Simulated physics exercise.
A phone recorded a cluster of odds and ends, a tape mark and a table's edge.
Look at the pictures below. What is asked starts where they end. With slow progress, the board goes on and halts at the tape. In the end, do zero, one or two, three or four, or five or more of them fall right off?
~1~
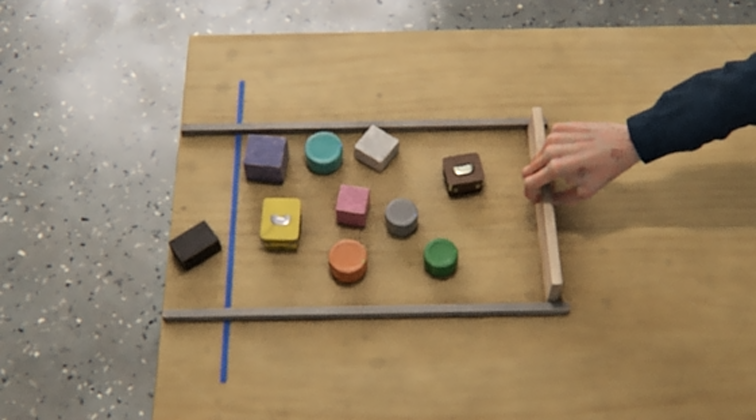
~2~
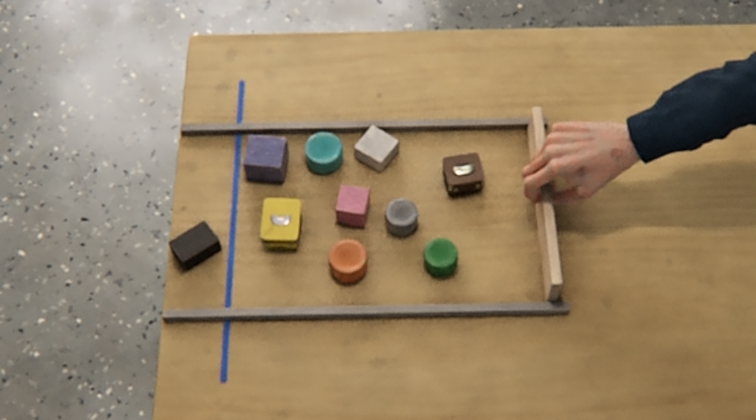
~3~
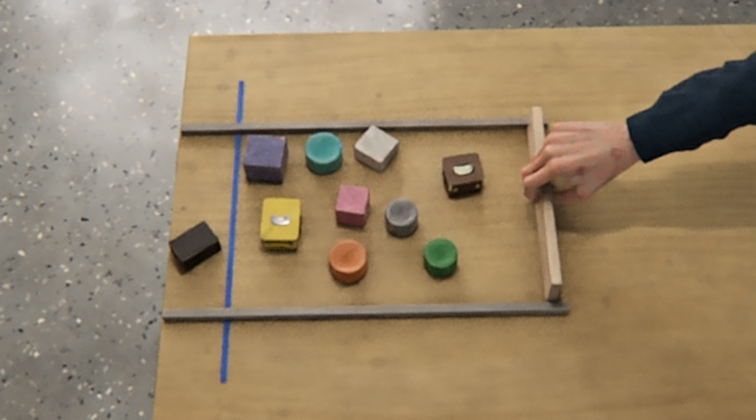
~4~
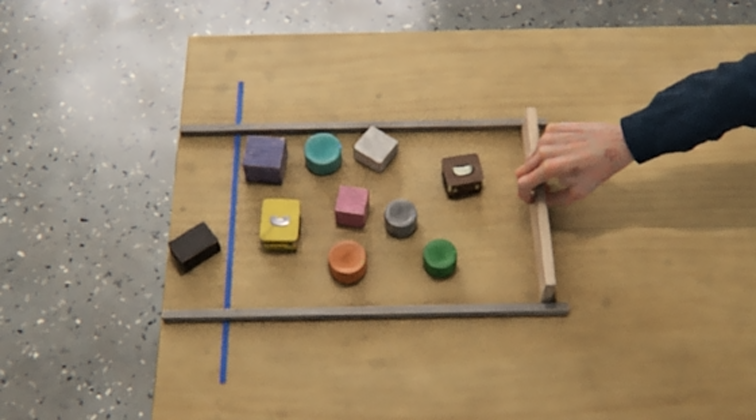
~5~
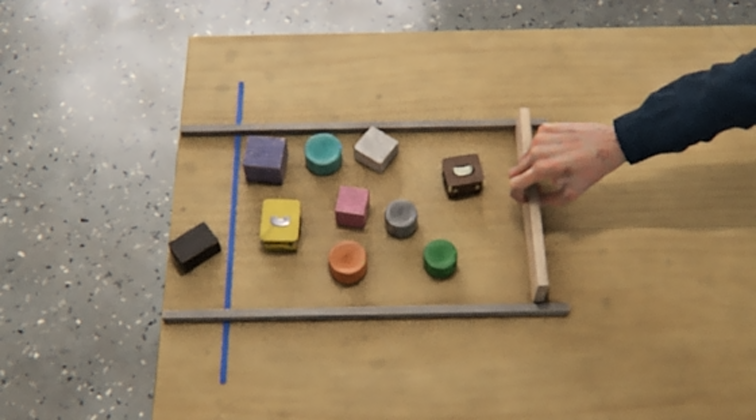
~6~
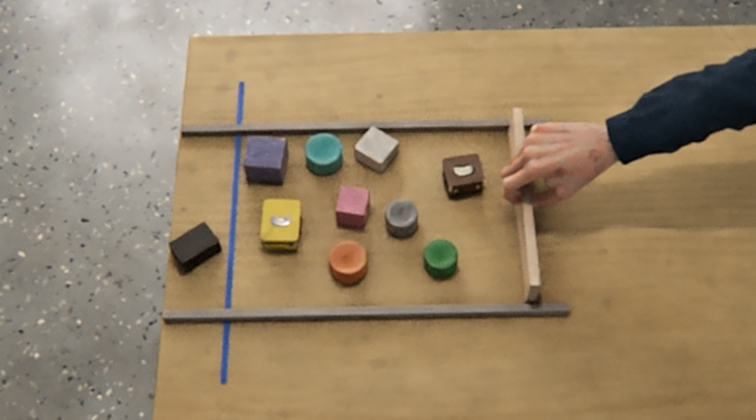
The tally of drops is under three, yet not nought.
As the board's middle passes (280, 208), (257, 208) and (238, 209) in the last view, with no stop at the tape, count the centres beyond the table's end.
0, 0 and 1.
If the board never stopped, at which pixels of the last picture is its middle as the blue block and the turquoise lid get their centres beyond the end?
Approx. (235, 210) for the first, approx. (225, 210) for the second.
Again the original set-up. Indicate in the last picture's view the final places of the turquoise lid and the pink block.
First at (186, 148); second at (194, 206).
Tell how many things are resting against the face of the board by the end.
The figure is 4.
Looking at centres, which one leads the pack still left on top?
It's the blue block that is foremost.
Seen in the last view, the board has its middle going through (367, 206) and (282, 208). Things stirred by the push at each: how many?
I count 7 first and 10 after.
Soon after, none off yet; black block at rest near (195, 247); blue block at rest near (266, 160); yellow case at rest near (282, 225).
Then, none off yet; black block at rest near (195, 247); blue block moved about its own width near (240, 163); yellow case moved a little near (259, 231).
At rest, the number that fall off is one or two; fallen, black block.
